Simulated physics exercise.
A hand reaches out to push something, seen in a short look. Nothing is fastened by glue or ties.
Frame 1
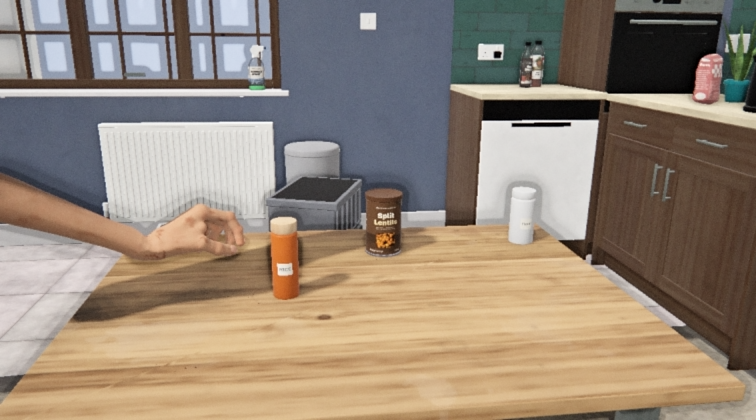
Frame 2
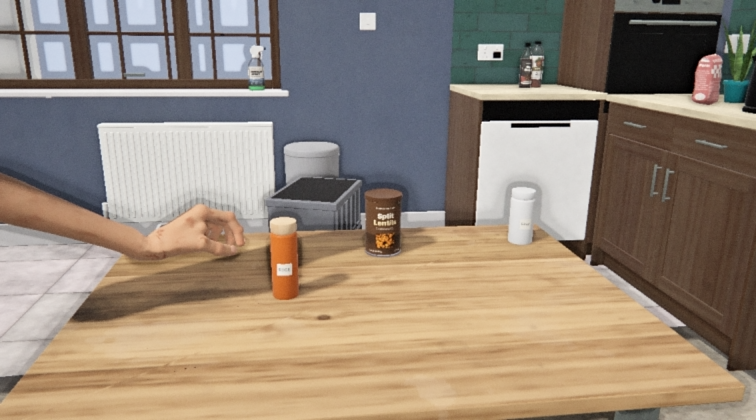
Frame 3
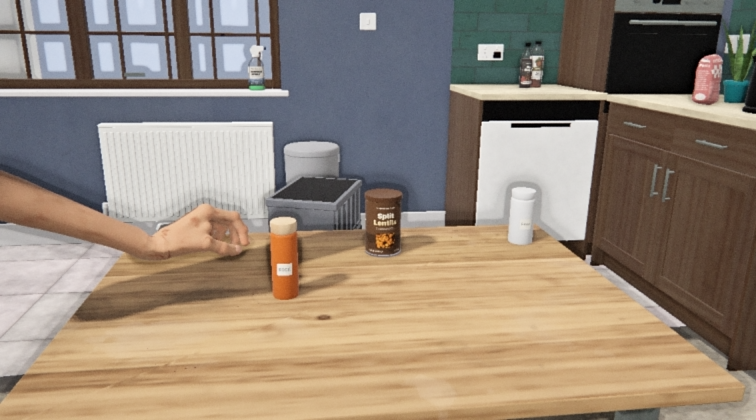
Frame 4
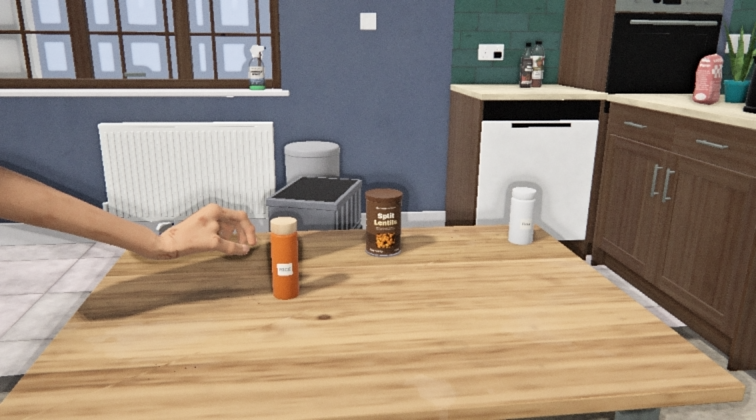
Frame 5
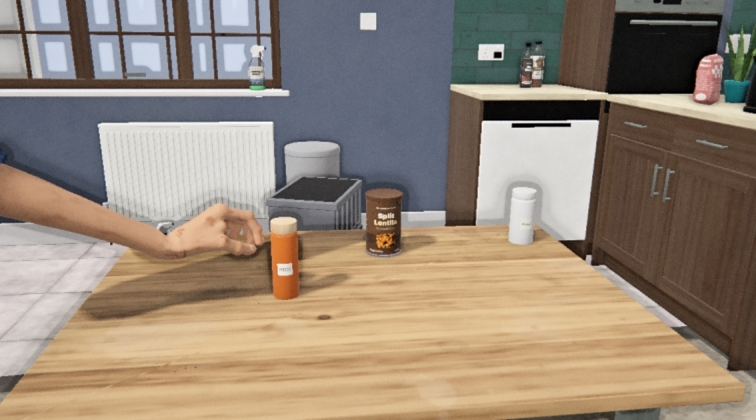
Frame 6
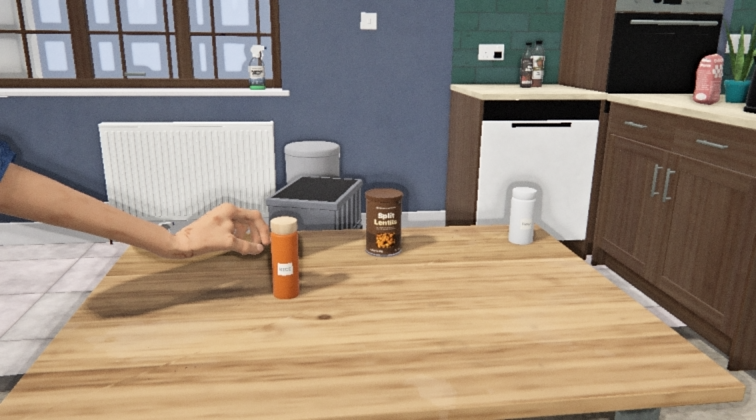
The clip shows a hand on the left moving slightly rightward toward an orange shaker on a wooden kitchen table, while the shaker, a brown canister and a white container stay still.
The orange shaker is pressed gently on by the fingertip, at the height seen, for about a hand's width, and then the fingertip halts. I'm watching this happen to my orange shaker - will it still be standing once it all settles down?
No, it goes over.
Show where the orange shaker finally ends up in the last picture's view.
It winds up at roughly (345, 280).
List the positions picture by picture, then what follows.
The first picture shows orange shaker (285, 258).
The second picture shows orange shaker (285, 258).
The third picture shows orange shaker (285, 258).
The fourth picture shows orange shaker (285, 258).
The fifth picture shows orange shaker (285, 258).
The sixth picture shows orange shaker (285, 258).
Then, 0.40 s after the last picture, orange shaker tipped 38° from how it was near (312, 257).
Then, 0.60 s after the last picture, orange shaker on its side near (344, 277).
At rest, tipped over on the table, orange shaker. Seen from the same camera at the end, orange shaker near (345, 280).
